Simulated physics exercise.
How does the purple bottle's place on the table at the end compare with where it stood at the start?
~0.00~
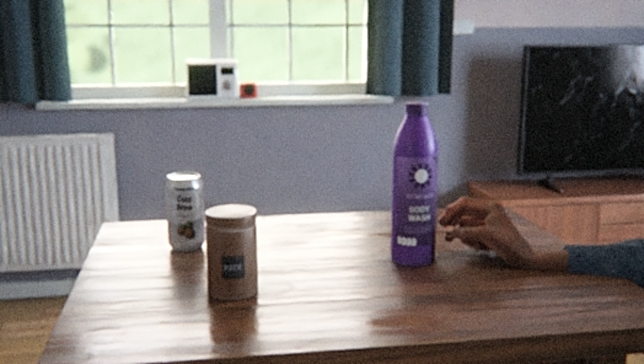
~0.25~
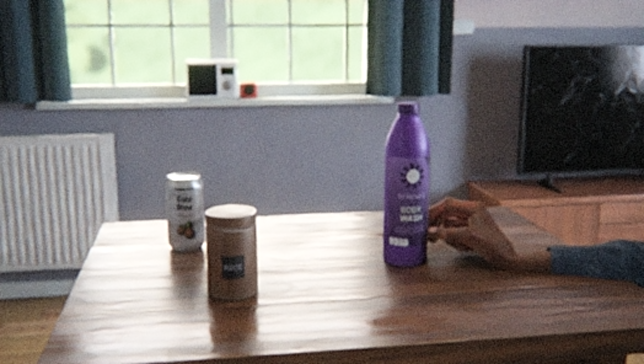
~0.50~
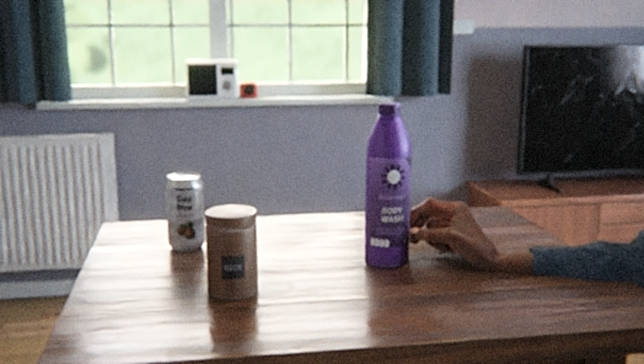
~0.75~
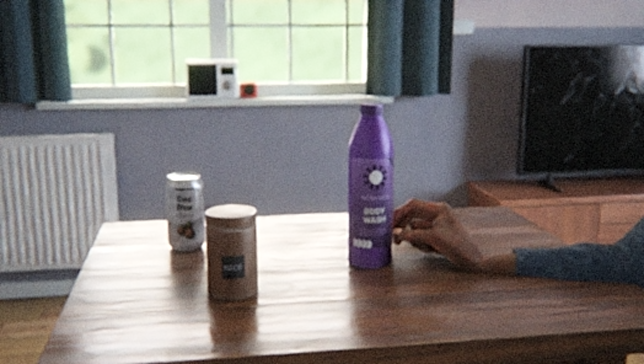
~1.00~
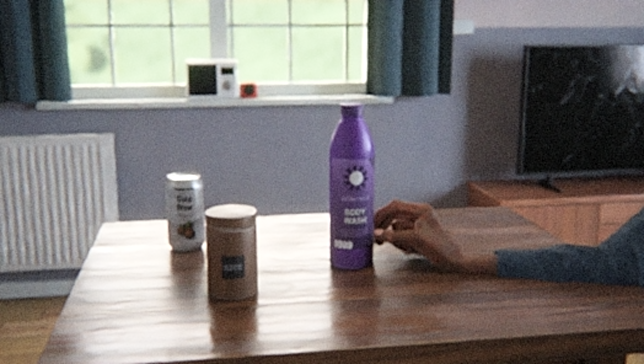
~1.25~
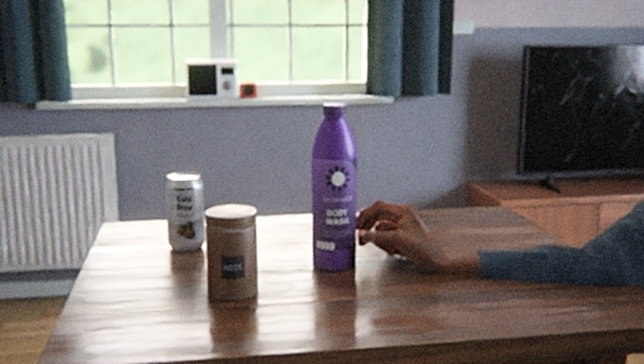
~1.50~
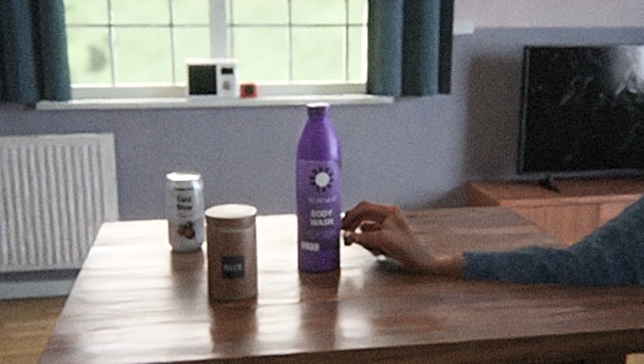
At the end the purple bottle stands farther to the left, closer to the brown jar and the white can than it was at the start.
